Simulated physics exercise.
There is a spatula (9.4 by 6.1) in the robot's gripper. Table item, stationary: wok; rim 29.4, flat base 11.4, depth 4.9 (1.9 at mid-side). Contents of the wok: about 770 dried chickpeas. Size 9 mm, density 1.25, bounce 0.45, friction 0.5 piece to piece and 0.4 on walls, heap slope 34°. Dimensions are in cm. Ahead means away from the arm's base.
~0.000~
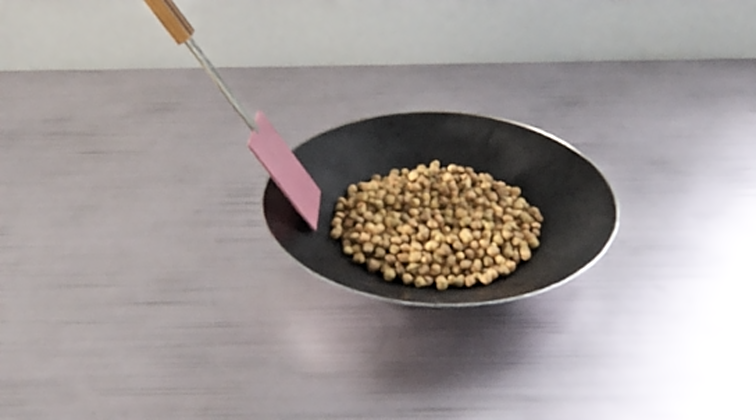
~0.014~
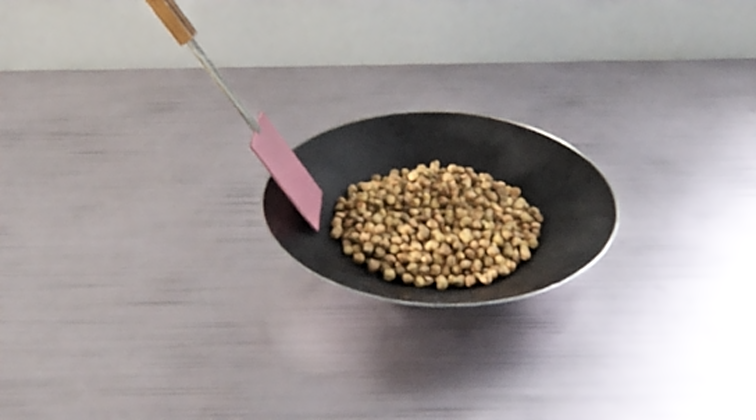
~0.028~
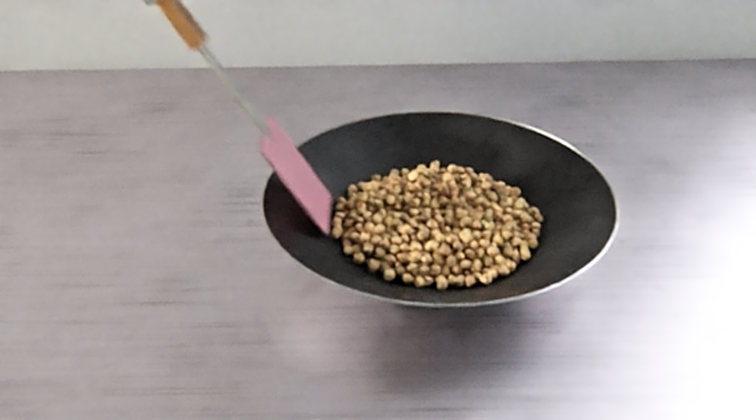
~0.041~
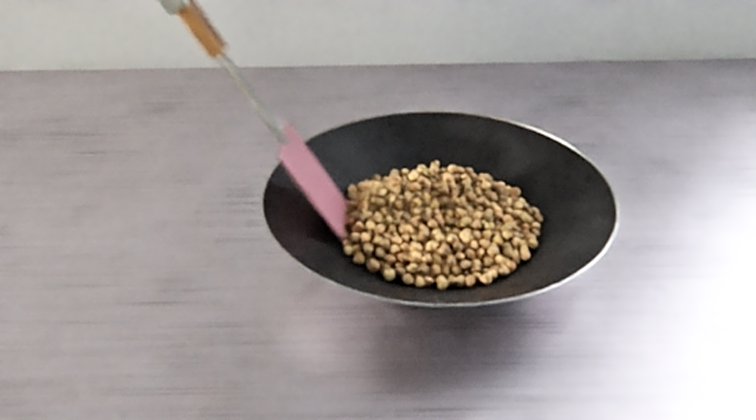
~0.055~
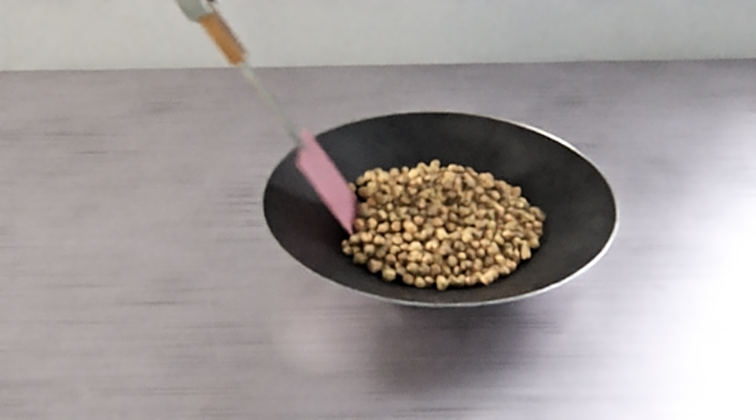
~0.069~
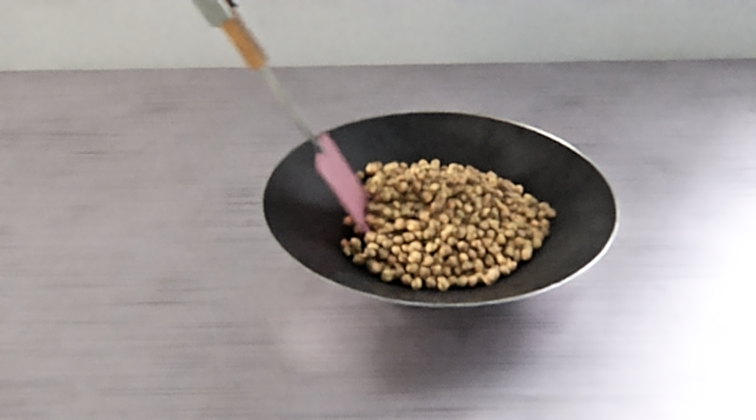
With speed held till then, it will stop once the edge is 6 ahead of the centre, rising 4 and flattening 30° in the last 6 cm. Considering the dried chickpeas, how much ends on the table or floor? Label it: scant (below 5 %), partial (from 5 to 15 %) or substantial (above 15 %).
Partial (from 5 to 15 %).
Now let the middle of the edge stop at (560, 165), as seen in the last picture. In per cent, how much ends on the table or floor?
Roughly 25 per cent, I'd say.
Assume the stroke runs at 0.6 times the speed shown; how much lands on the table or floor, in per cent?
Near 0 in a hundred.
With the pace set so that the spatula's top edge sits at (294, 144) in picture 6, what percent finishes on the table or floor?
Estimate: Close to 0 %.
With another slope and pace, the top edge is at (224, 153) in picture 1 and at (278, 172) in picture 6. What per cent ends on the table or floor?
It works out to about 5 %, more or less.
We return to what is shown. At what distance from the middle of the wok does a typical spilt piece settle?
Close to 32 cm from the centre.
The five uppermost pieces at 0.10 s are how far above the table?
Estimated height above table: Approx. 6 cm.
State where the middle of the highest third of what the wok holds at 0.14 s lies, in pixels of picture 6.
(477, 203).
By 0.10 s, sloping 61°, highest piece 7 above the table; 772 in the wok.
By 0.14 s, sloping 51°, highest piece 8 above the table; 772 in the wok.
By 0.35 s, sloping 31°, highest piece 6 above the table; 695 in the wok, 63 on the table or floor, 14 on the blade or in flight.
By 1.40 s, sloping 31°, highest piece 5 above the table; 694 in the wok, 78 on the table or floor.
Final count, 694 in the wok, 78 on the table or floor. That is 10 % on the table or floor.
